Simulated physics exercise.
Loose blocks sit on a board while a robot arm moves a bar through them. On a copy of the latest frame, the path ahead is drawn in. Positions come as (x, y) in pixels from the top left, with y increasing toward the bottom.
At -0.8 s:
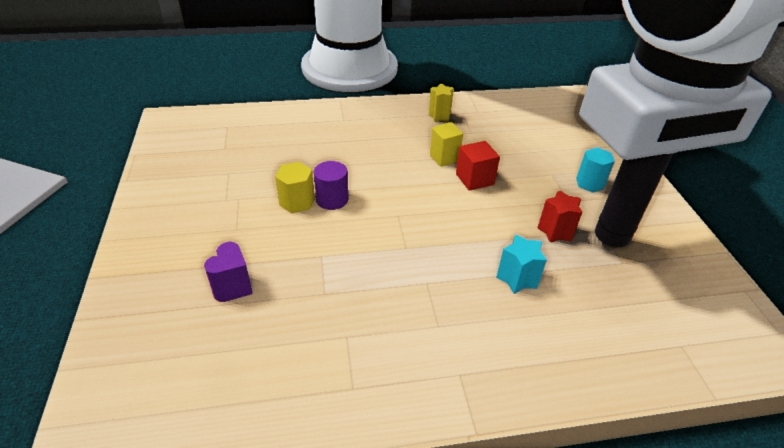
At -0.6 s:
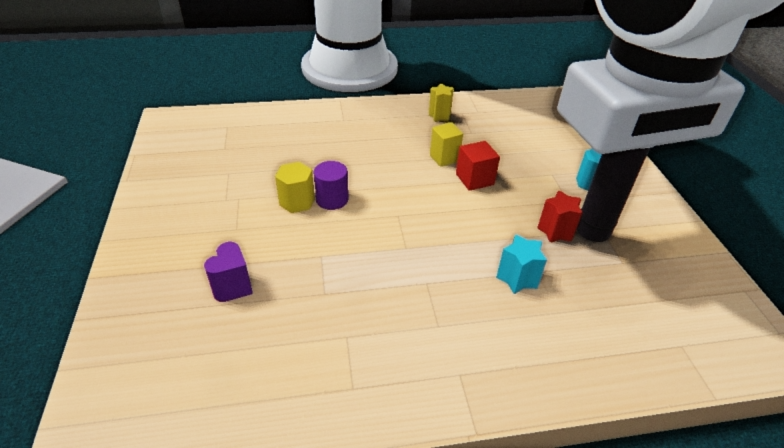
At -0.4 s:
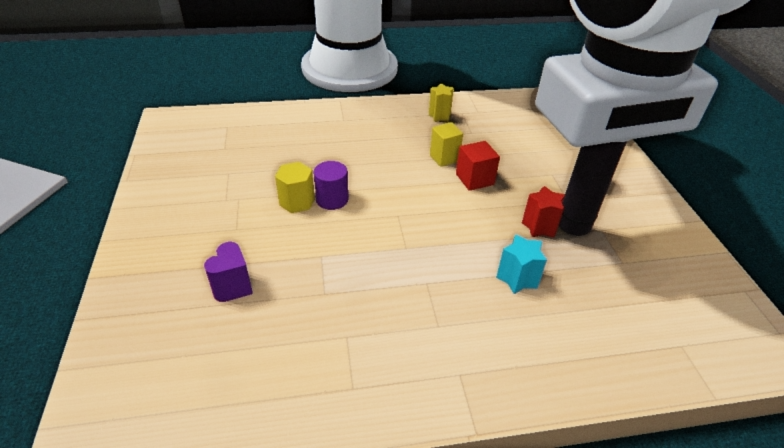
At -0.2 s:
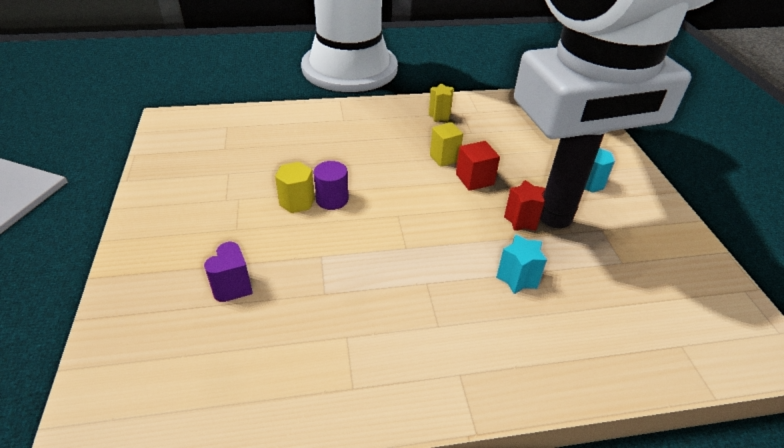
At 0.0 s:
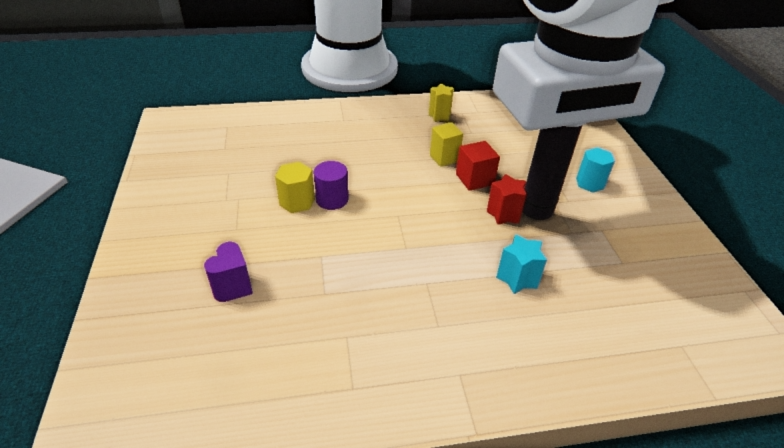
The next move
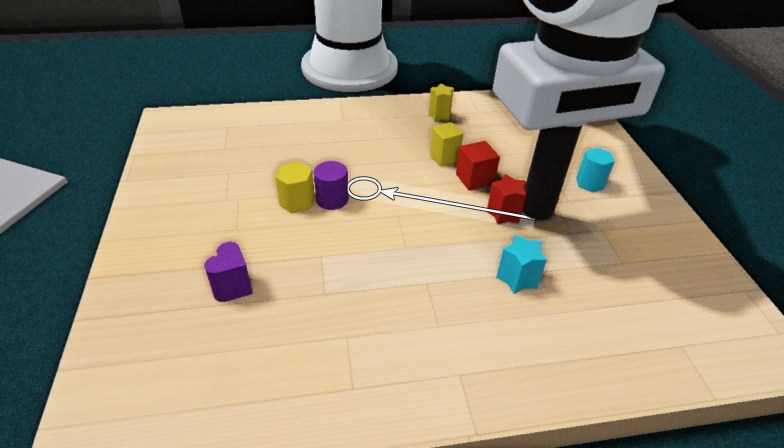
Robot arm sliding a black bar leftward across a wooden board, pushing a red star block toward a red cube.
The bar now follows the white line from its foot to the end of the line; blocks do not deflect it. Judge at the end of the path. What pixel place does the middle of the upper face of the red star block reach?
If I read the scene right, the answer is (335, 155).
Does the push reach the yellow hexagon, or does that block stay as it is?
Displaced.
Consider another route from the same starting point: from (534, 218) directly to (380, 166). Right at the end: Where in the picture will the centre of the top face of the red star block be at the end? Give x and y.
Its top centre is at about (411, 167).
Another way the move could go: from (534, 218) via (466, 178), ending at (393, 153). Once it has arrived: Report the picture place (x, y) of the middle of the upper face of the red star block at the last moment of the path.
In the picture, it is at (482, 176).
Path on the board, in a line from (534, 218) to (364, 188).
On the path given first. One third of the way, bar at (477, 199); red star block at (450, 174).
Two thirds of the way, bar at (419, 189); red star block at (392, 164).
At the end, bar at (364, 180); yellow hexagon at (273, 175); purple circle at (308, 169); red square in place; red star block at (335, 155).
